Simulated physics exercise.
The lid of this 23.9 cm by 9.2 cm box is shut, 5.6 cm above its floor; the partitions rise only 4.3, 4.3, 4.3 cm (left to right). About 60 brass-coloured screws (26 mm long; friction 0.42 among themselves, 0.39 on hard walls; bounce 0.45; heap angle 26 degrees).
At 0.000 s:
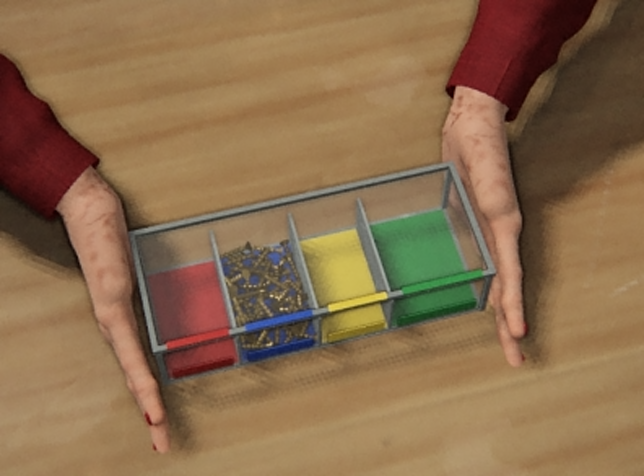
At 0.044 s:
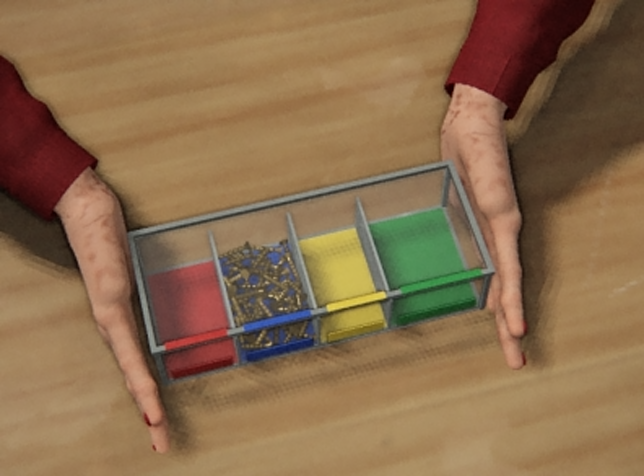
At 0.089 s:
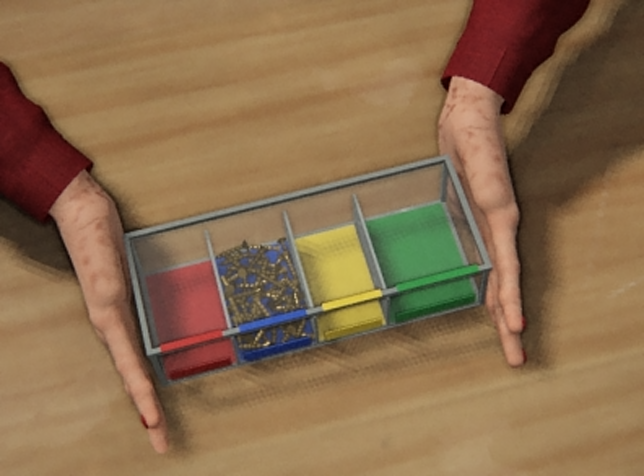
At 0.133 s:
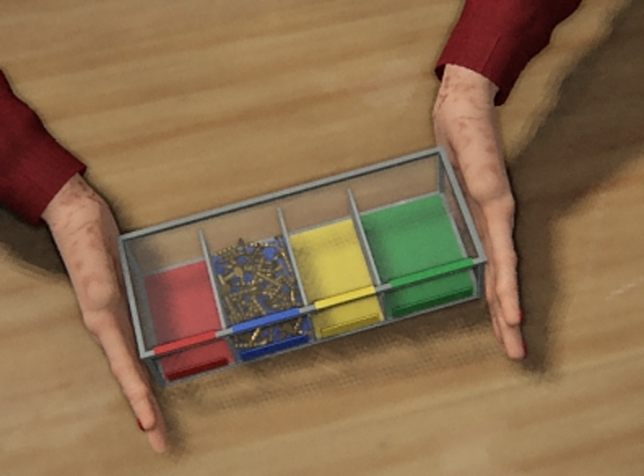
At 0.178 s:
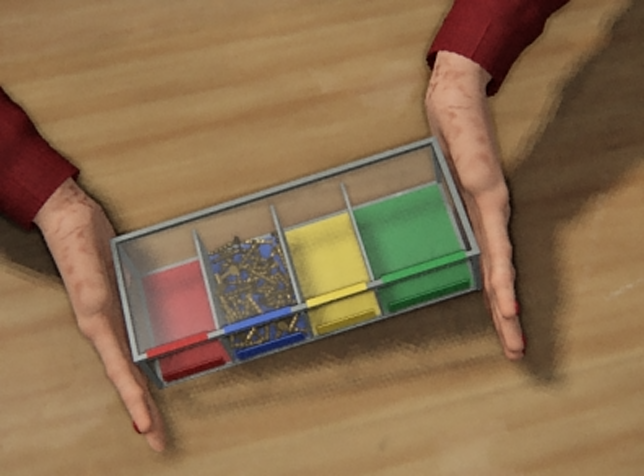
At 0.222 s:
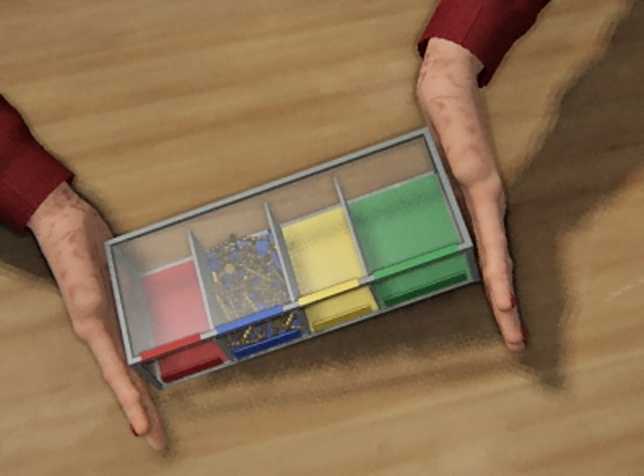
On a wooden table, two hands in red sleeves held a clear box with red, blue, yellow and green sections, small brass screws heaped in the blue one, and tilted it slightly, left end lowest.
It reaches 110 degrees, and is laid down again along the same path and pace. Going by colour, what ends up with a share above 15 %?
Red compartment: Over; blue compartment: Over; green compartment: Under; yellow compartment: Under.
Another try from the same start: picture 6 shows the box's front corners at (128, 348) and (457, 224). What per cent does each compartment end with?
Red 25, blue 75, green 0, yellow 0.
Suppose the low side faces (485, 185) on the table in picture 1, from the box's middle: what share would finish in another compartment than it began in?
Some 30 per cent.
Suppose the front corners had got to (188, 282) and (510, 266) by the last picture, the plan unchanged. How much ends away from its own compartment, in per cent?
Then about 5 per cent.
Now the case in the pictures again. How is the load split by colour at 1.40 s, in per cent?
Red 5; blue 95; green 0; yellow 0.
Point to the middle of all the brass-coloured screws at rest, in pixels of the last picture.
At about (237, 313).
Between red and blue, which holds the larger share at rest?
The blue compartment.
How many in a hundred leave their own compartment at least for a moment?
Some 25 per cent.
Then, at 1.40 s, tilt 110 degrees; red 5 %, blue 95 %.
After 2.18 s, tilt 51 degrees; red 25 %, blue 75 %.
After 2.99 s, tilt 0 degrees; red 25 %, blue 75 %.
At rest (3.3 s), red 25 %, blue 75 %, green 0 %, yellow 0 %.
